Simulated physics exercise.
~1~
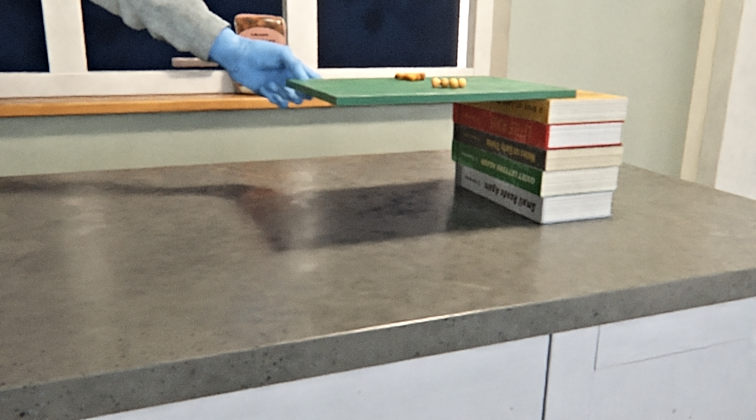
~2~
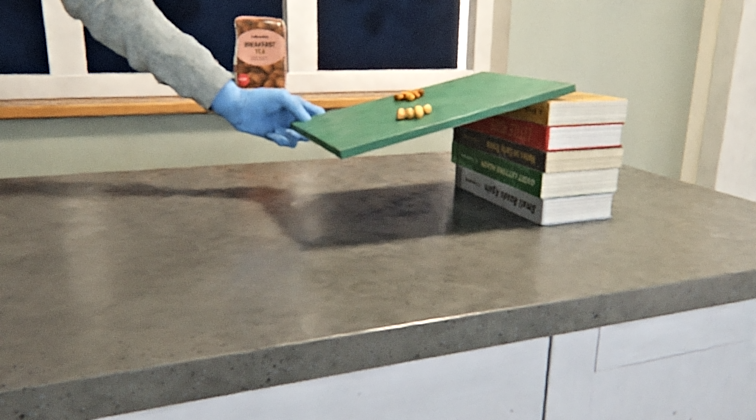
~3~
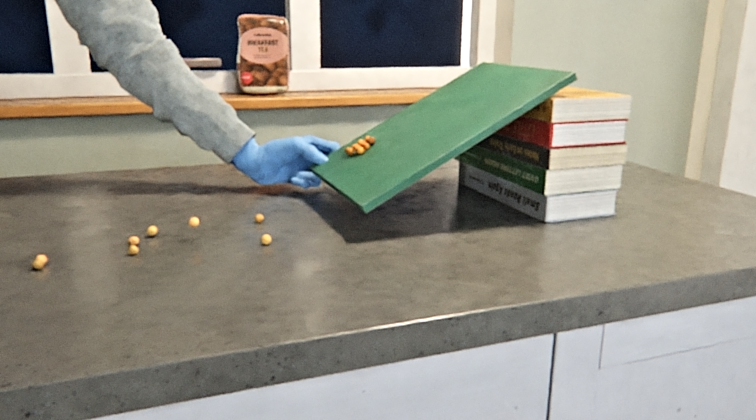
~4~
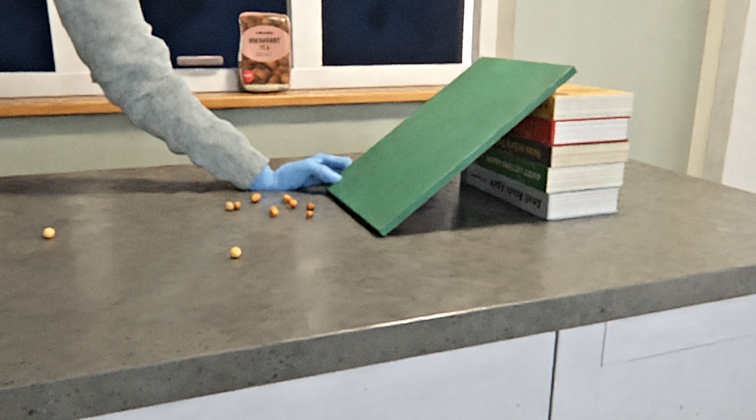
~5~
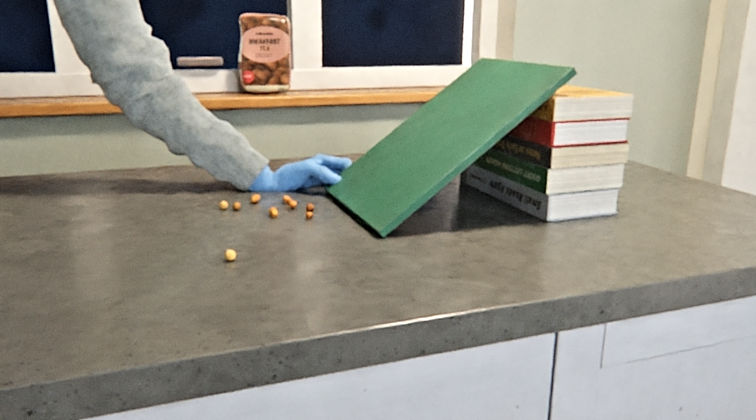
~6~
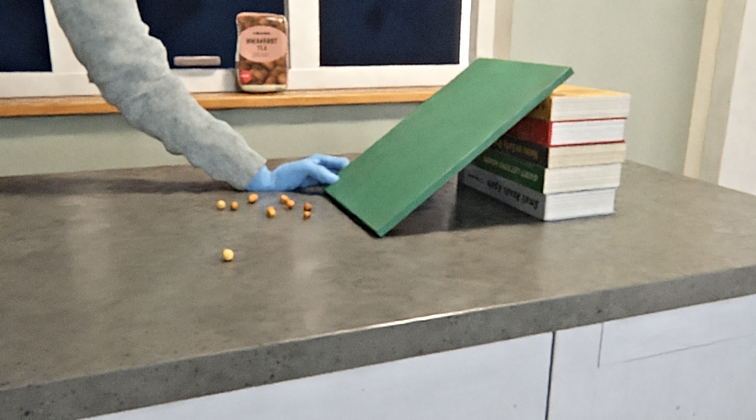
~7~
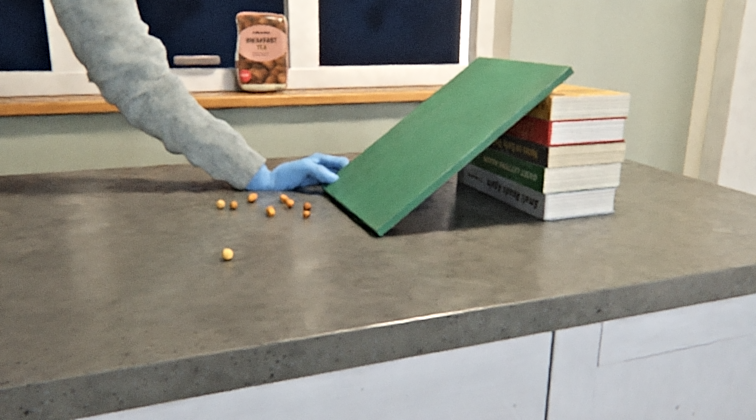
The clip shows a gloved hand lowering the left end of a green board propped on a stack of books; the front handful of small round pieces rolls off first and scatters far left, some leaving the counter, while the back handful follows and settles near the board's lower edge.
